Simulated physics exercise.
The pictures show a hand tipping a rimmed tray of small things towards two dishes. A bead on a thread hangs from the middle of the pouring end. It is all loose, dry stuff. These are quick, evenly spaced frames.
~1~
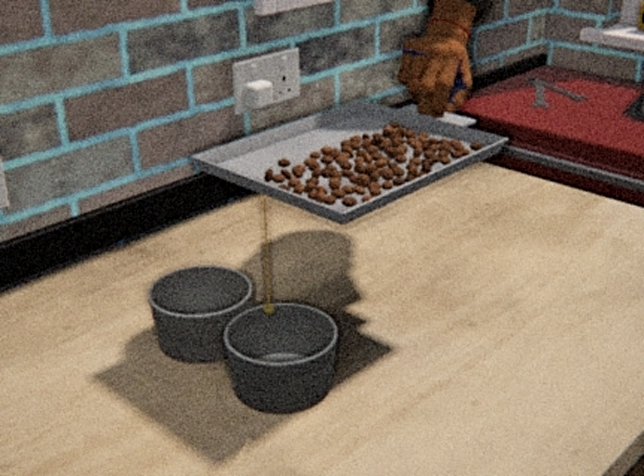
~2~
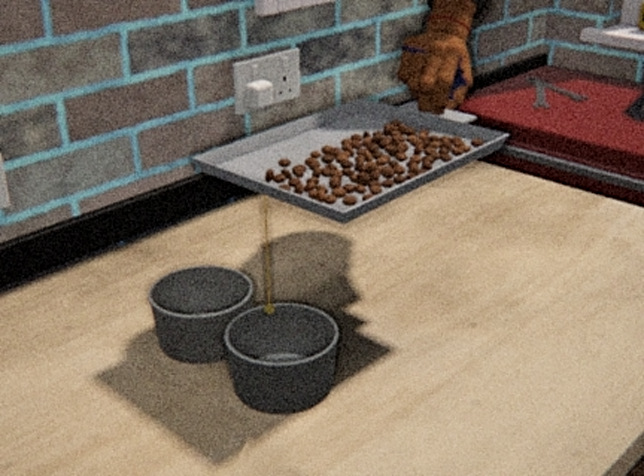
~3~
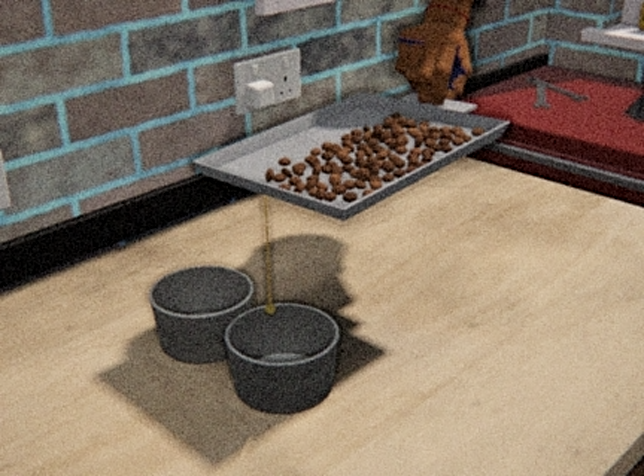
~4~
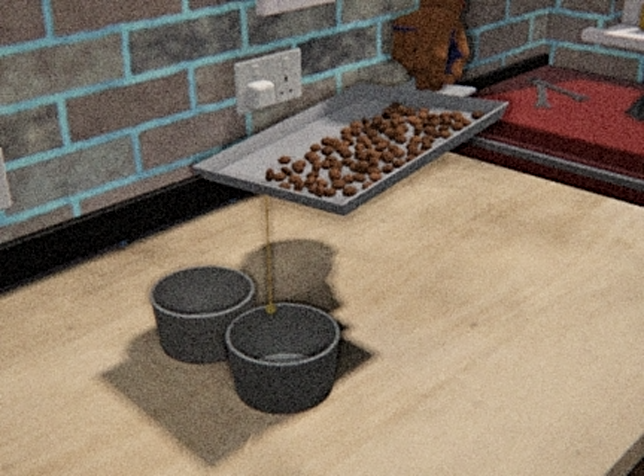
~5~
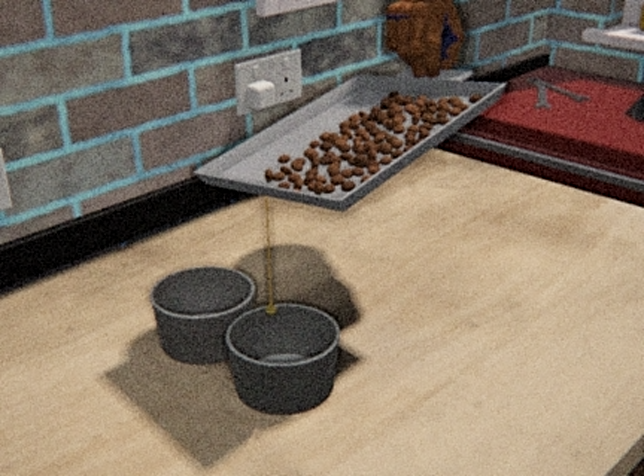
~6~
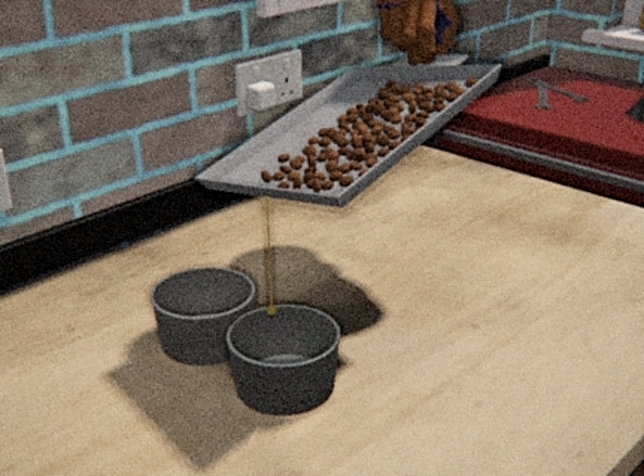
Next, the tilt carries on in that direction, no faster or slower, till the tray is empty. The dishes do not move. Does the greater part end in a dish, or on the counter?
The two hold the larger part of the load.
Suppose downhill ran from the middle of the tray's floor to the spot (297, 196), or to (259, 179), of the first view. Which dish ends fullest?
First the right dish, then the left one.
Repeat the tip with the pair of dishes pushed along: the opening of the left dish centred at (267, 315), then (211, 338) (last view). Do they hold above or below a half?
First under half, then the smaller part.
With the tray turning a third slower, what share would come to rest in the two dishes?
Roughly 90 in a hundred.
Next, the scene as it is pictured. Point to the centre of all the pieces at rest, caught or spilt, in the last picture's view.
Near (205, 332).
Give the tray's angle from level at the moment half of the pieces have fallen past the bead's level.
At some 80 degrees.
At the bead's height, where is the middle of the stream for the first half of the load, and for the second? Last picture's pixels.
At about (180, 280), then at (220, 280).
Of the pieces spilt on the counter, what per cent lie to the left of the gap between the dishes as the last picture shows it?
Some 100 per cent.
Just after the last frame, tray tipped steeply; the larger part on the tray; about a tenth in the left dish; roughly a quarter in the air.
A moment on, tray tipped past a quarter turn; the larger part in the left dish; about a tenth outside both; just a few in the air.
Further on, tray tipped past a quarter turn; the larger part in the left dish; about a tenth outside both.
When it is over, tray tipped past a quarter turn; not one in the right dish; the larger part in the left dish; about a tenth outside both.
